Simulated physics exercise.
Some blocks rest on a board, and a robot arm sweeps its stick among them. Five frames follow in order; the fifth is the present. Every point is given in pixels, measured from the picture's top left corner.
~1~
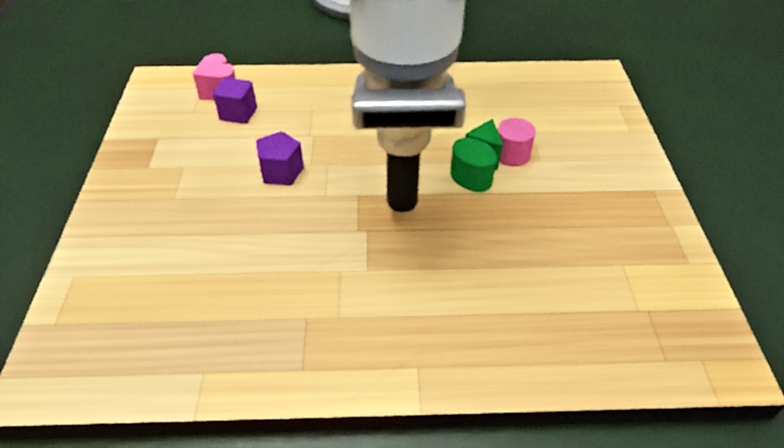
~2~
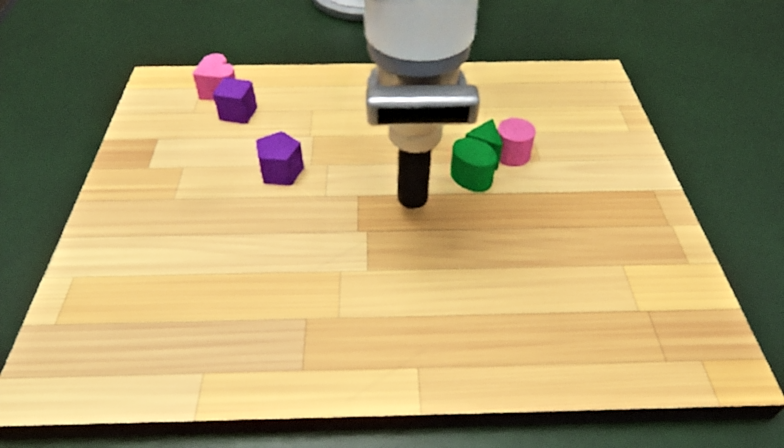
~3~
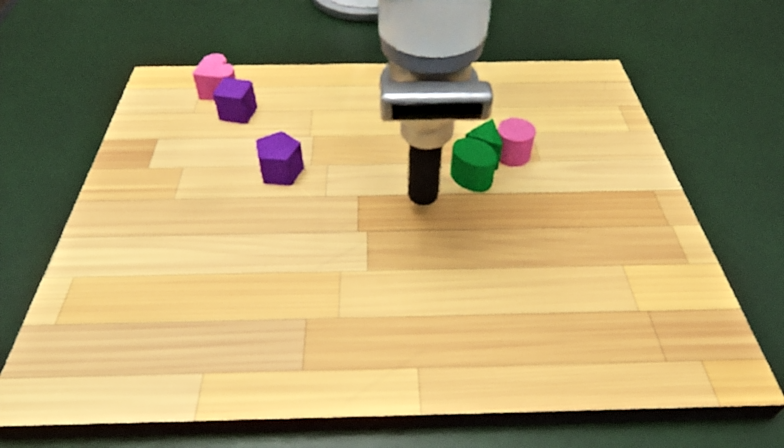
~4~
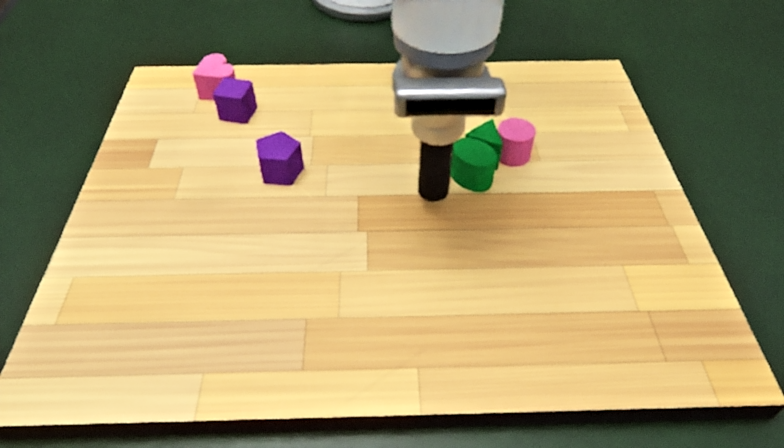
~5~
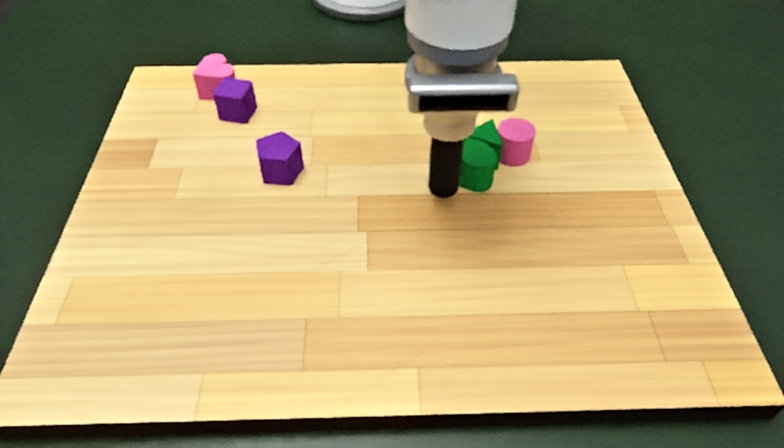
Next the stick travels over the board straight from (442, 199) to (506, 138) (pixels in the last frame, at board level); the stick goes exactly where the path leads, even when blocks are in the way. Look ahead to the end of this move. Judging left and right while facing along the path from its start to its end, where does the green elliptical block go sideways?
Left side.
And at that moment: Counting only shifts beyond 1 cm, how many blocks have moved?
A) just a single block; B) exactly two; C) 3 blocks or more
Choice C: 3 blocks or more.
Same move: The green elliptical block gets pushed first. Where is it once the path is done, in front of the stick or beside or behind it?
Ahead.
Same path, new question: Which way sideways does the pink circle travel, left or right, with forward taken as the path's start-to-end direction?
Heads right.
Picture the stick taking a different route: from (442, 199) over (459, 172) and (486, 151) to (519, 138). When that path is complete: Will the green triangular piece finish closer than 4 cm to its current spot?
Going by the path, no.
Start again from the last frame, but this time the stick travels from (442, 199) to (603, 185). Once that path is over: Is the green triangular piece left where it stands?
The answer is no.
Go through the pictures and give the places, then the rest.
The first picture shows stick's lower end (402, 203); green elliptical block (475, 151); green triangular piece (487, 132); pink circle (517, 129).
The second picture shows stick (413, 199); blocks still.
The third picture shows stick (423, 196); blocks still.
The fourth picture shows stick (433, 192); blocks still.
The fifth picture shows stick (443, 189); green elliptical block (475, 151); green triangular piece (487, 132); pink circle (517, 129).
On the path given first. One third of the way, stick (466, 167); green elliptical block (486, 134), turned 15° anticlockwise; green triangular piece (492, 115); pink circle (525, 125).
Two thirds of the way, stick (488, 146); green elliptical block (505, 114), turned 25° anticlockwise; green triangular piece (502, 96), turned 20° anticlockwise; pink circle (546, 115).
At the end, stick (508, 128); green elliptical block (520, 95), turned 40° anticlockwise; green triangular piece (508, 78), turned 35° anticlockwise; pink circle (555, 112).
